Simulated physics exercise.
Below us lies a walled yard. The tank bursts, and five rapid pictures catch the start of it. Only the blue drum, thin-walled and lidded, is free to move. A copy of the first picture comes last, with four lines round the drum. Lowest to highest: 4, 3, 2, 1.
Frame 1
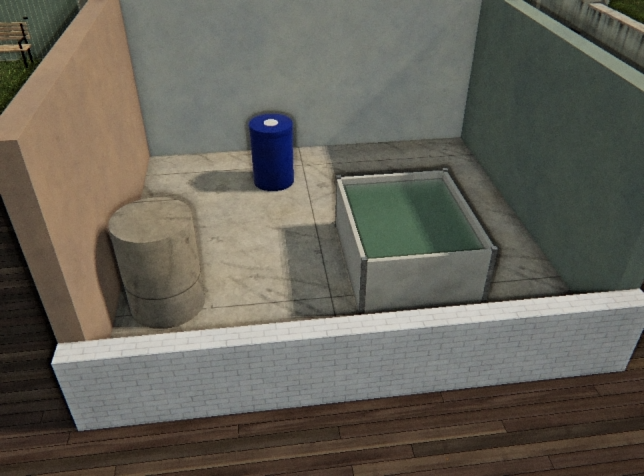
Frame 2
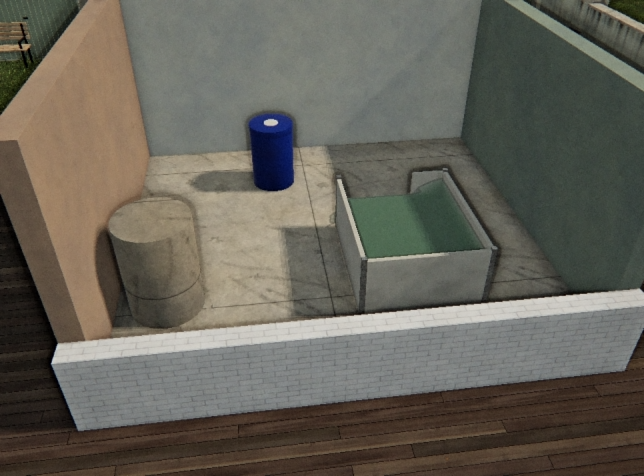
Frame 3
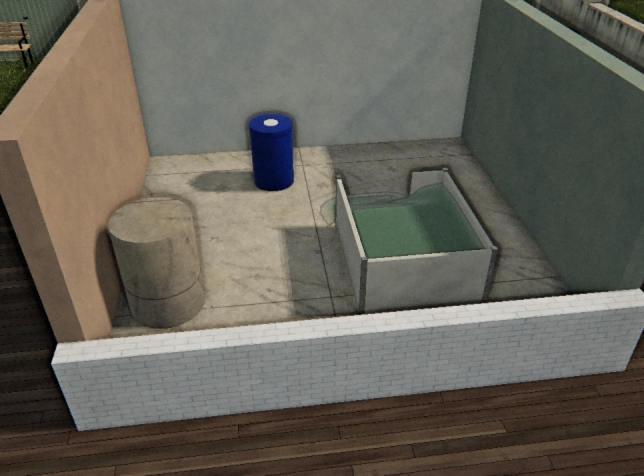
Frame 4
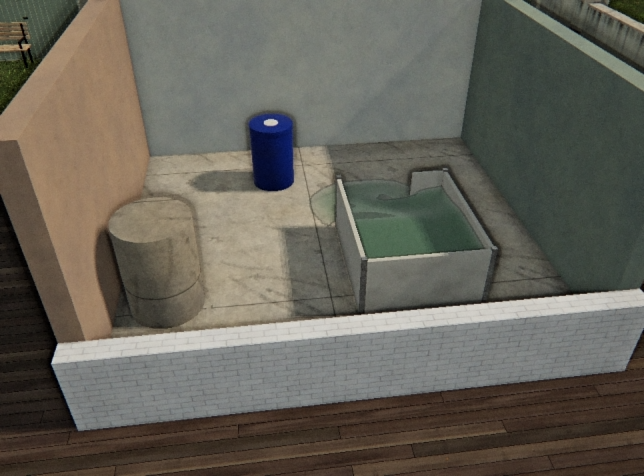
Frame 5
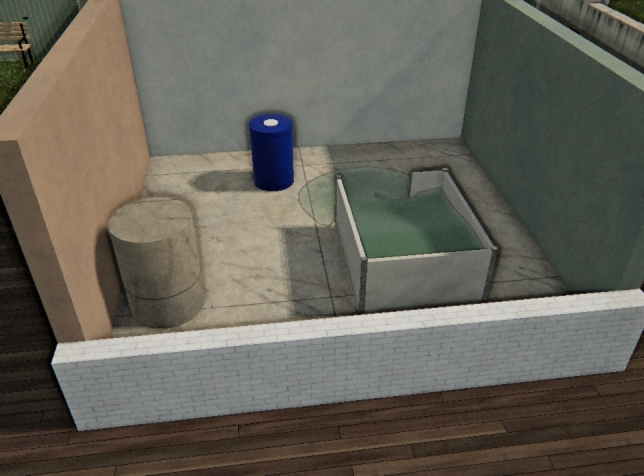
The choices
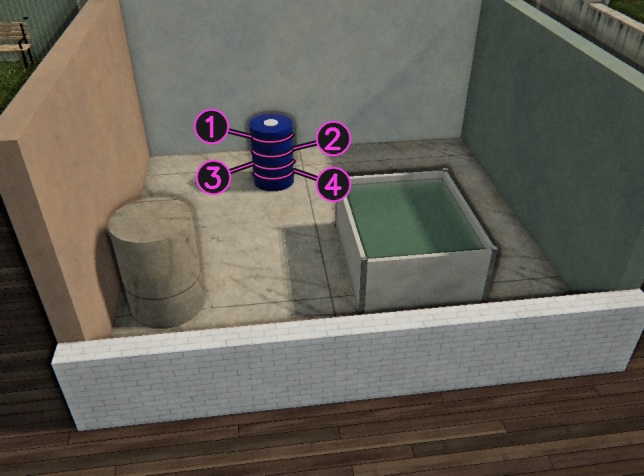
In a walled yard, a tank's back side opens and water spreads toward the still blue drum.
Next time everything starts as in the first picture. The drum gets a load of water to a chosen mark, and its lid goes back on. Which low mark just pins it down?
Choose 4.
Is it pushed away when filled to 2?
No, that is safe.
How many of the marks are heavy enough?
All four.
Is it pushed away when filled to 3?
No, not at all.
On the marked copy, 1 at (273, 141); 2 at (273, 156); 3 at (274, 168); 4 at (275, 178); from the bottom up 4, 3, 2, 1.
With 1, it does not move.
With 2, it does not move.
With 3, it does not move.
With 4, it does not move.
